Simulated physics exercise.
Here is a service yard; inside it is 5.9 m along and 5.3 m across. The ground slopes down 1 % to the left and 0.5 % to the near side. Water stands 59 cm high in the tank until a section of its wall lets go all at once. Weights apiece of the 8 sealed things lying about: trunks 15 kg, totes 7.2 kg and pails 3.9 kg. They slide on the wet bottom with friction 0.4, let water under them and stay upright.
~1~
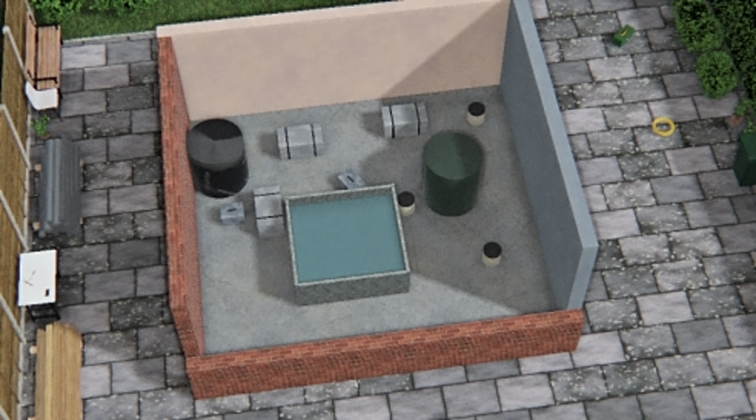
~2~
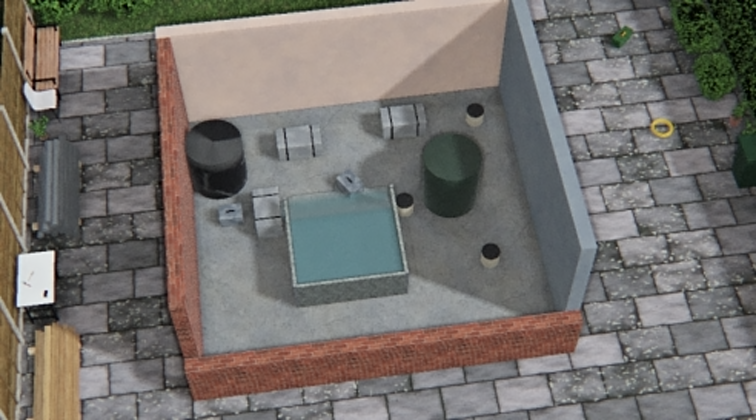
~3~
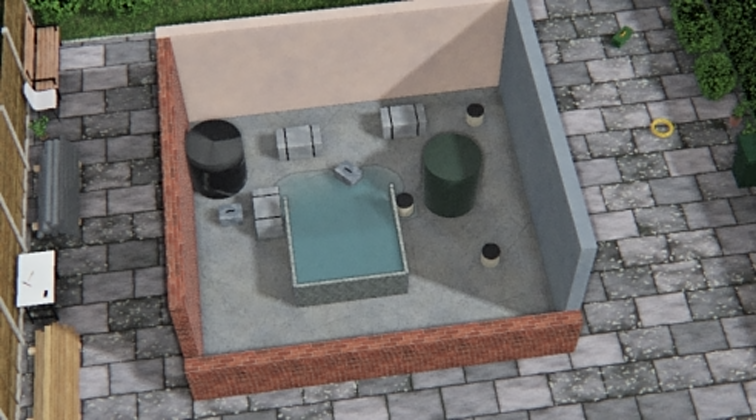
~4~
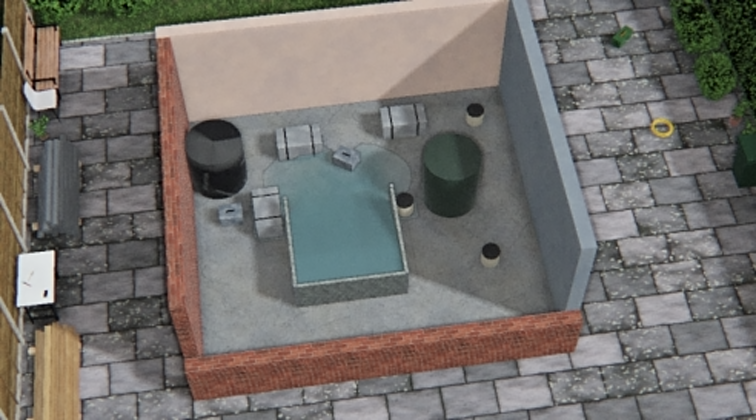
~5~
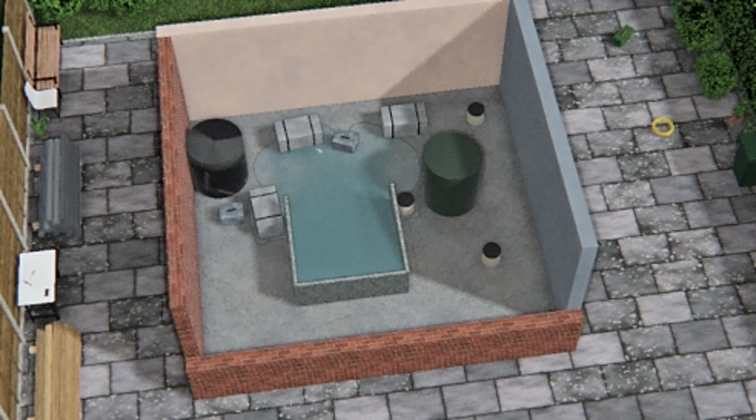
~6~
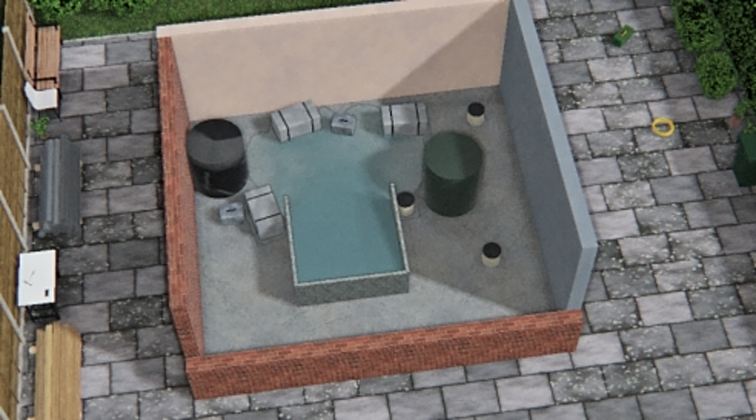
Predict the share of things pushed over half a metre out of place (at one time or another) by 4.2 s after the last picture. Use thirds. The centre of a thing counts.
That comes to at least two thirds.
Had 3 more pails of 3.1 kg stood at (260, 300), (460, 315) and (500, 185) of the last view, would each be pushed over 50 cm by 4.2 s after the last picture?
In that order: Short of it, less, past it.
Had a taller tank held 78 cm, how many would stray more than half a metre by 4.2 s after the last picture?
Then 7.
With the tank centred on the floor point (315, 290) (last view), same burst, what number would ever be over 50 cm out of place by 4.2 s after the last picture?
In that case 6 of them.
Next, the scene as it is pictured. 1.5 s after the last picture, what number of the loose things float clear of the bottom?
At that moment 3.
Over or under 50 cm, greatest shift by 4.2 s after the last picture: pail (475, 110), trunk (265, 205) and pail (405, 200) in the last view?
In that order: More, more, less.
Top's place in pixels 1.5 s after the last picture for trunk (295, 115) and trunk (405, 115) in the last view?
Near (260, 101) and (466, 85).
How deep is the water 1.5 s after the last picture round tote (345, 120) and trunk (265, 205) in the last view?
Roughly 28 and 1 cm.
Then, 0.4 s after the last picture 2 of 8 are over 50 cm from their spots; 1 afloat.
Then, 1.5 s after the last picture 3 of 8 are over 50 cm from their spots; 3 afloat.
Then, 2.8 s after the last picture 4 of 8 are over 50 cm from their spots; 4 afloat.
Then, 4.2 s after the last picture 7 of 8 are over 50 cm from their spots, and 7 have been at some point; 3 afloat.
